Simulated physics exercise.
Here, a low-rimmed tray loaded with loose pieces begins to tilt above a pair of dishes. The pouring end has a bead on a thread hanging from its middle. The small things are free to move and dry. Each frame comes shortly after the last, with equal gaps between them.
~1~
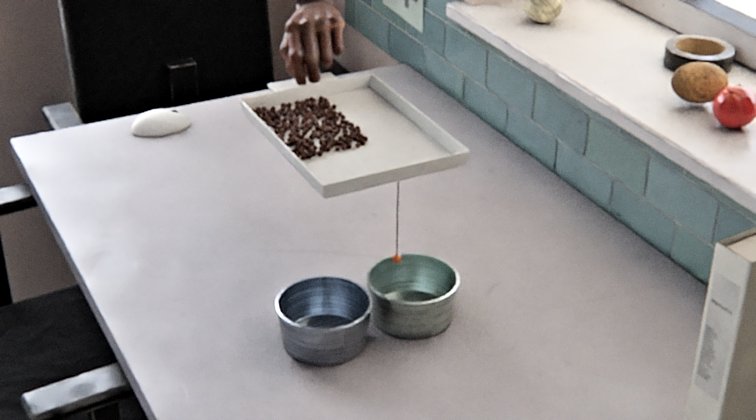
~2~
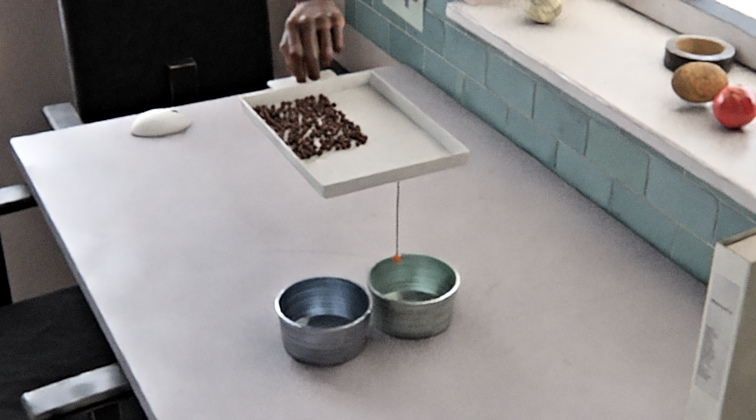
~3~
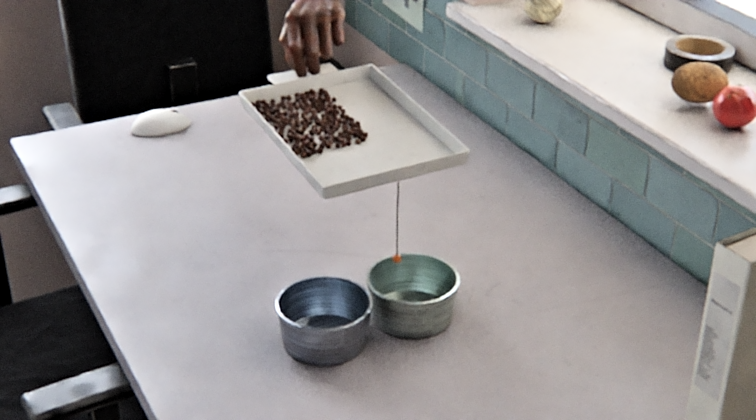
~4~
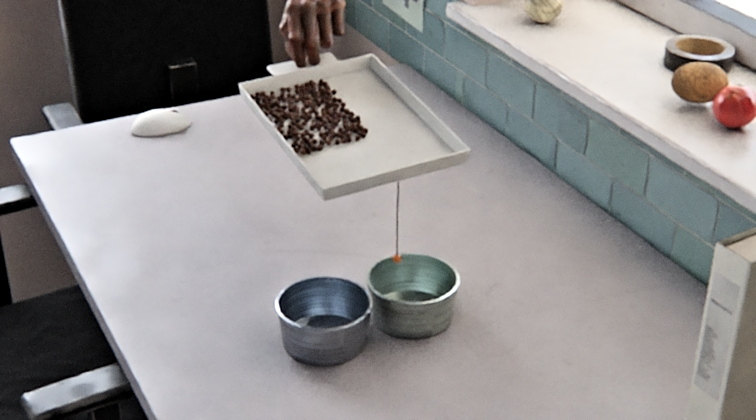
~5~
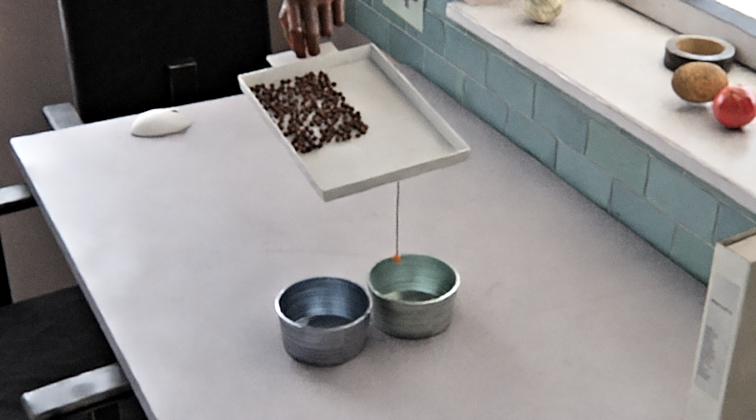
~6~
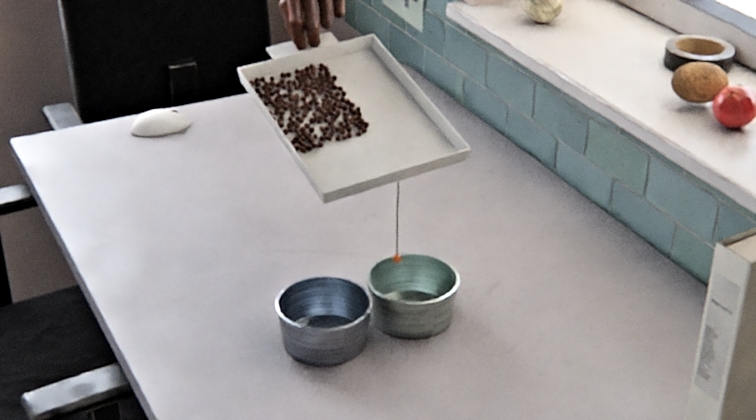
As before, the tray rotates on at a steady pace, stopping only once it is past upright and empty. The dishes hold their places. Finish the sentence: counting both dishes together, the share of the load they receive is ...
The share is greater than half.
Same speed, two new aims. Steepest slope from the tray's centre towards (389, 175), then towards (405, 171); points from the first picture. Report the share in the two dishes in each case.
In order, 70 in a hundred and 50 in a hundred.
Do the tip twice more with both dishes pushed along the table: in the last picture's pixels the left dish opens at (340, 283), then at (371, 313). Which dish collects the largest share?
Left side first, Left side second.
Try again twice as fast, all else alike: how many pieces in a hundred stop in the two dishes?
Something like 70 percent, give or take.
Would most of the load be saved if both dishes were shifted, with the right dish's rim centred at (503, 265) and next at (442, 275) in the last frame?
Taking the places in turn, it's shy of half and then past half.
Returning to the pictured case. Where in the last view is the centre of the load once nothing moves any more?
Somewhere around (328, 336) in the last picture.
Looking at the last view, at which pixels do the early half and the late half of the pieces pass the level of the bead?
Close to (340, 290), then close to (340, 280).
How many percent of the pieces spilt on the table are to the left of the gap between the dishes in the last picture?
Around 20 per cent, give or take.
Shortly afterwards, tray tipped steeply; all but a few on the tray; only a few in the left dish; only a few in the air.
Next, tray tipped right over; near a third on the tray; near a third in the left dish; only a few in the right dish; only a few outside both; near a quarter in the air.
Some moments later, tray tipped past a quarter turn; the bulk in the left dish; a little in the right dish; a little outside both.
In the end, tray tipped past a quarter turn; the bulk in the left dish; a little in the right dish; a little outside both.
